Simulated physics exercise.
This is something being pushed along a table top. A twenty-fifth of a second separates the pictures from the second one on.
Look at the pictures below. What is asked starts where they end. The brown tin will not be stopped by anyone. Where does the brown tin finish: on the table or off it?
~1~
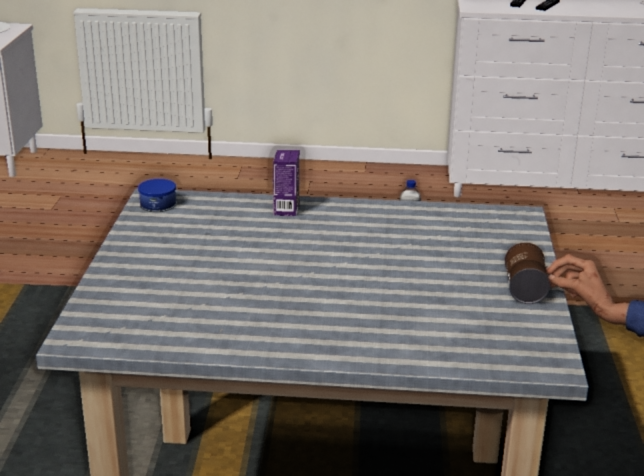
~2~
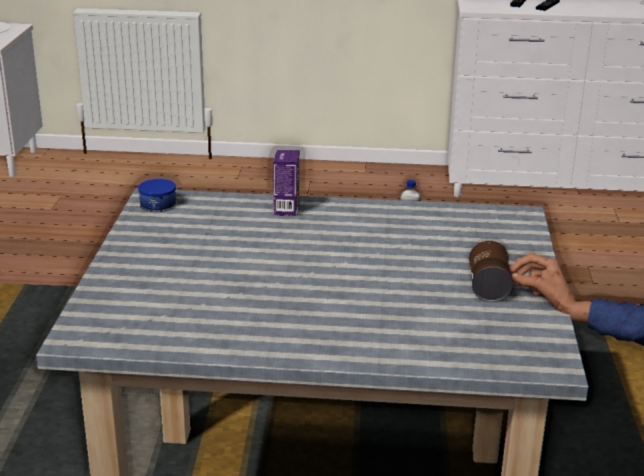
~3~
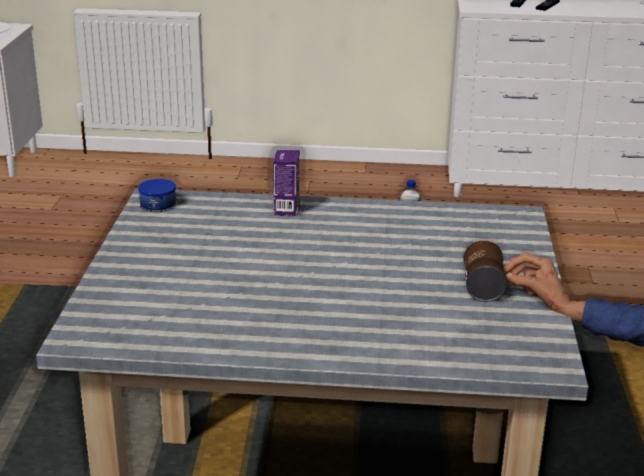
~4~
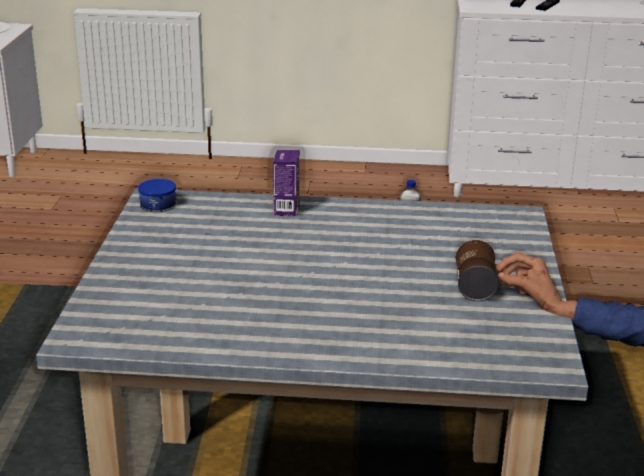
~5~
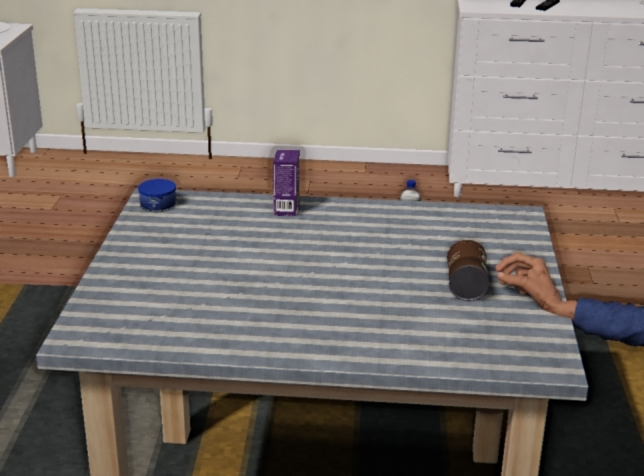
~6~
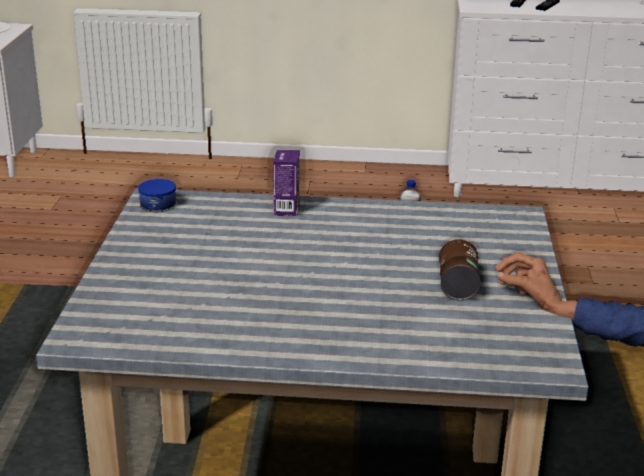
On the table.
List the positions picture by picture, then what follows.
Under the hand; brown tin (527, 273), in the first frame.
Under the hand; brown tin (490, 271), in the second frame.
Under the hand; brown tin (484, 271), in the third frame.
Brown tin (477, 270), in the fourth frame.
Brown tin (468, 270) moved a little, in the fifth frame.
Brown tin (459, 270) moved a little, in the sixth frame.
Then, 0.10 s later than the last frame, brown tin moved about its own width near (440, 269).
Then, 0.30 s later than the last frame, brown tin moved well along near (411, 267).
Then, 0.50 s later than the last frame, brown tin moved well along near (395, 267).
When it is over, moved from the start, brown tin. End places, in pixels of the last picture, brown tin near (390, 266).
